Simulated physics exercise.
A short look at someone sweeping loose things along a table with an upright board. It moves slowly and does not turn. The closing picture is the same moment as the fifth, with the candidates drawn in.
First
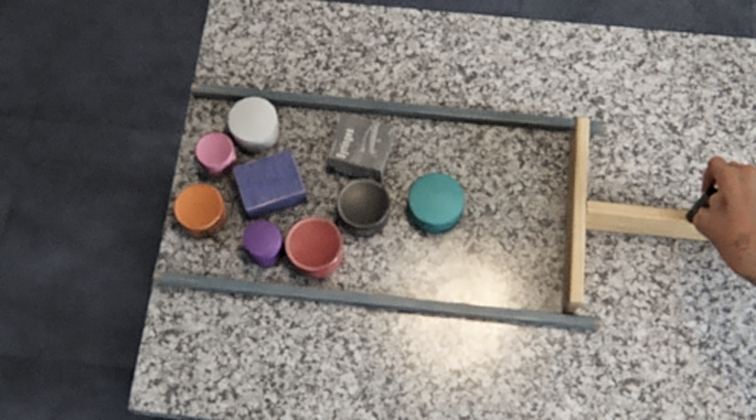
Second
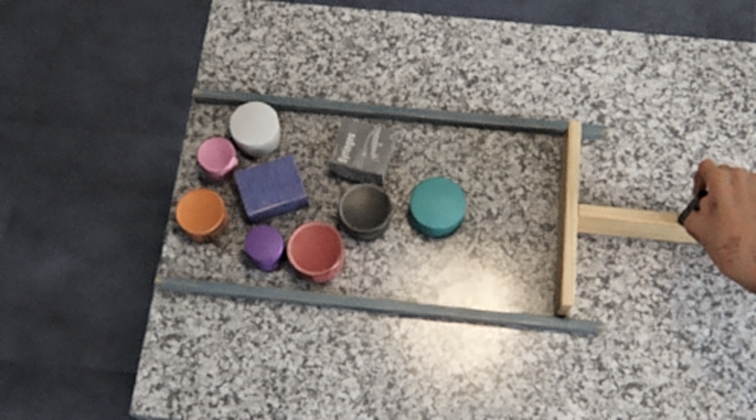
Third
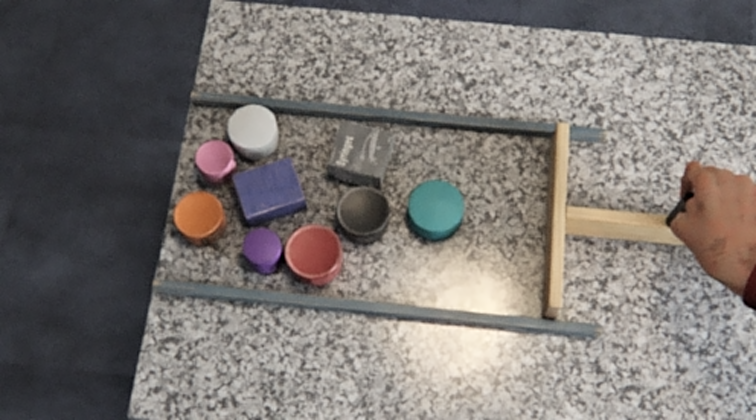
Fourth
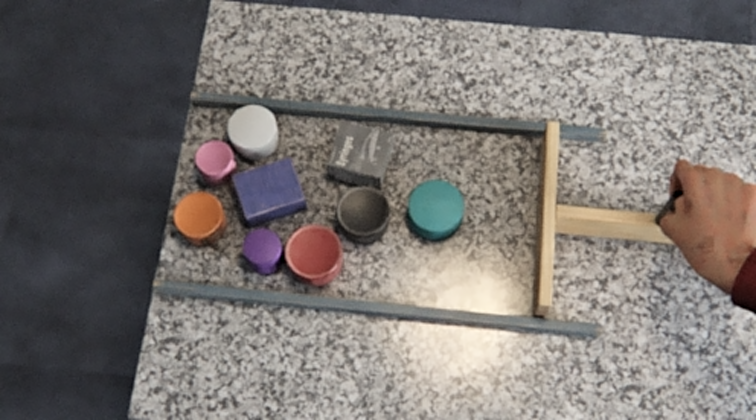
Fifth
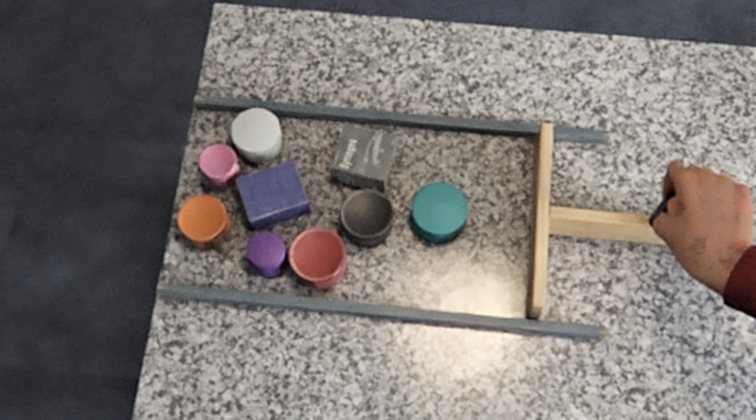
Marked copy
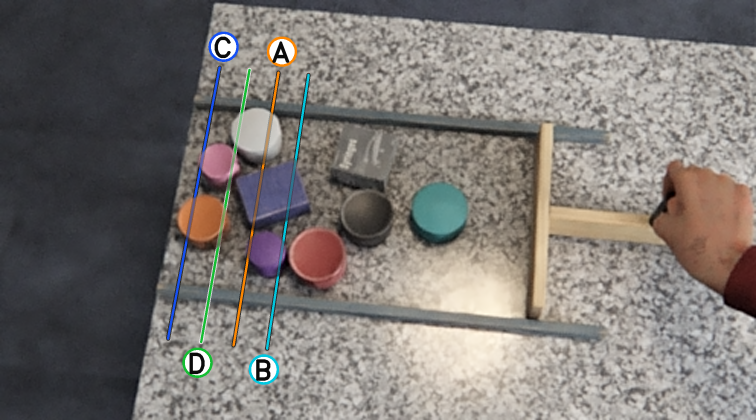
A wooden board on a handle, held by a hand at the right, slides slowly left between two grey rails on a speckled tabletop. The gap to the turquoise tin narrows, but the board does not touch it, and the cluster of tubs, pots and boxes farther left stays in place.
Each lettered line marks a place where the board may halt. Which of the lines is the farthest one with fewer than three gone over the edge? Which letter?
Up to line B.
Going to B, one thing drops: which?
It is the pink tub.
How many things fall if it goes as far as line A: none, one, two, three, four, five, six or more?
By then, three.
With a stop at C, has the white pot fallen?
By then, yes.
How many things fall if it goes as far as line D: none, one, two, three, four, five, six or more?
In all, six or more.
On the marked copy, A at (257, 201); B at (289, 204); C at (195, 196); D at (227, 198).
Taking B. A third of the way, board (449, 203); black tub (360, 219); turquoise tin (414, 210).
Two thirds of the way, board (357, 194); orange jar (175, 222); pink tub (208, 154).
When it is over, board (290, 188); pink tub over the edge; orange jar (169, 222); one fallen.
As for the rest, A drops three; C drops nine; D drops six.
